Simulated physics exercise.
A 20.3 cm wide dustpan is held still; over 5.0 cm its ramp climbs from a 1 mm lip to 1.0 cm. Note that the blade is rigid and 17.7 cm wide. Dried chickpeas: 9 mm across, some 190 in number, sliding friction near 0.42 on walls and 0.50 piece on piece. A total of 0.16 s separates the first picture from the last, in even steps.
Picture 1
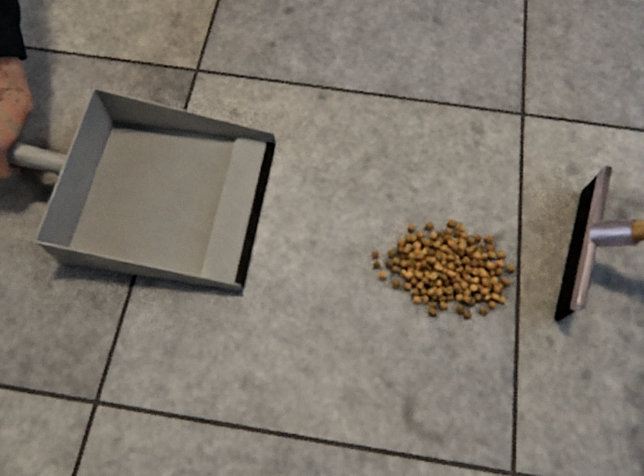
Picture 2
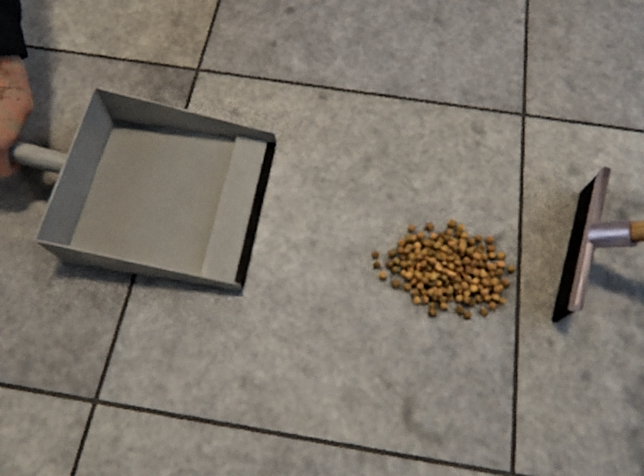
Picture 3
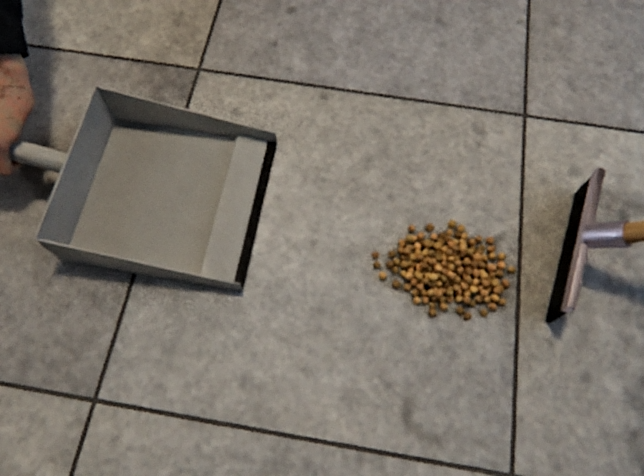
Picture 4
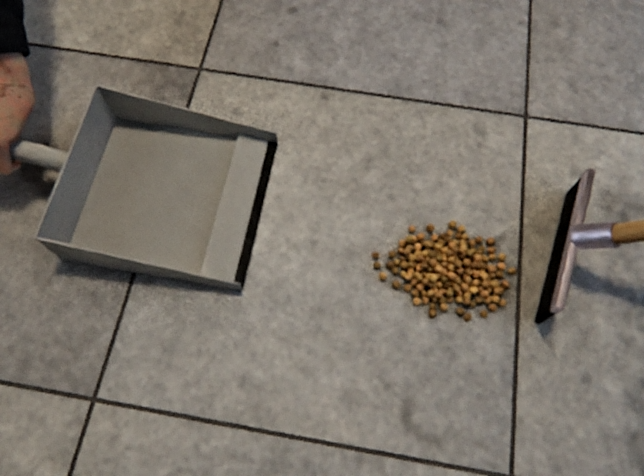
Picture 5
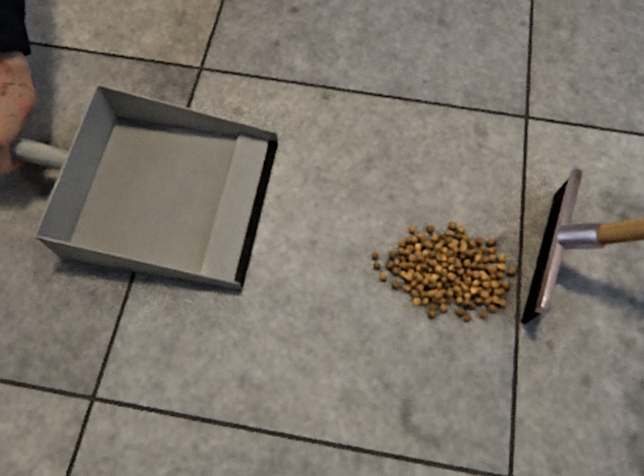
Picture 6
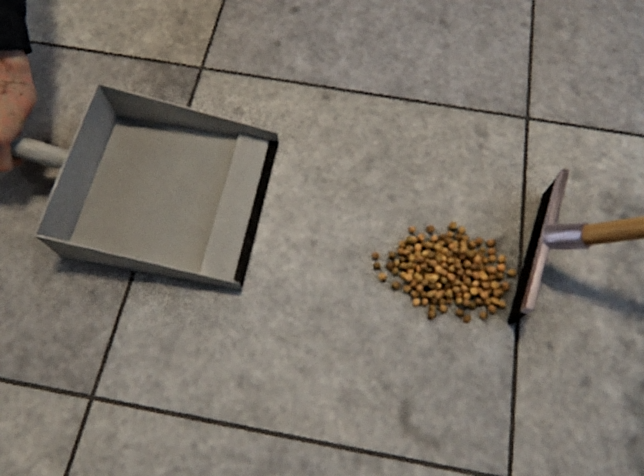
The clip opens on a grey tiled floor, where a hand at the left holds a metal dustpan still and a small heap of dried chickpeas lies to its right. A rigid blade on a wooden handle slides slowly leftward from the right, closing the gap to the heap's edge, while the chickpeas stay put.
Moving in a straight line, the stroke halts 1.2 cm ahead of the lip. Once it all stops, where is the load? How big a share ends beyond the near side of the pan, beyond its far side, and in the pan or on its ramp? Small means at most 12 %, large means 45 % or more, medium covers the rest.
Shares: Past the pan's near side - medium; past the pan's far side - small; in the pan or on its ramp - medium.
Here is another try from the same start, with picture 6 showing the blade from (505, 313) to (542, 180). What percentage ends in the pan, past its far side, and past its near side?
Pan 30 % / far 5 % / near 20 %.
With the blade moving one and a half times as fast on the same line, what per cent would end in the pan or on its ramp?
Then some 35 in a hundred.
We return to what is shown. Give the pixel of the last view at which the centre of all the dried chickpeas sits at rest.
I'd say roughly (261, 238).
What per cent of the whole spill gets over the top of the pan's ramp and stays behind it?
About 0 %.
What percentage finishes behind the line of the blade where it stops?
Roughly 20 percent of it.
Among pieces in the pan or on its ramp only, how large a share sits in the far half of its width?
Share: Approx. 10 %.
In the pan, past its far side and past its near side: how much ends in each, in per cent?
Near side 20 %, far side 0 %, pan 30 %.
Then, 0.30 s after the last picture, middle of the blade 18 cm from the lip; 0 % over the lip, far side 0 %, near side 10 %.
Then, 0.50 s after the last picture, middle of the blade 9 cm from the lip; 0 % over the lip, far side 0 %, near side 15 %.
Then, 0.82 s after the last picture, middle of the blade 3 cm from the lip; 30 % over the lip, far side 0 %, near side 20 %.
In the end, near side 20 %, far side 0 %, pan 30 %, in front of the lip or behind the blade 50 %.
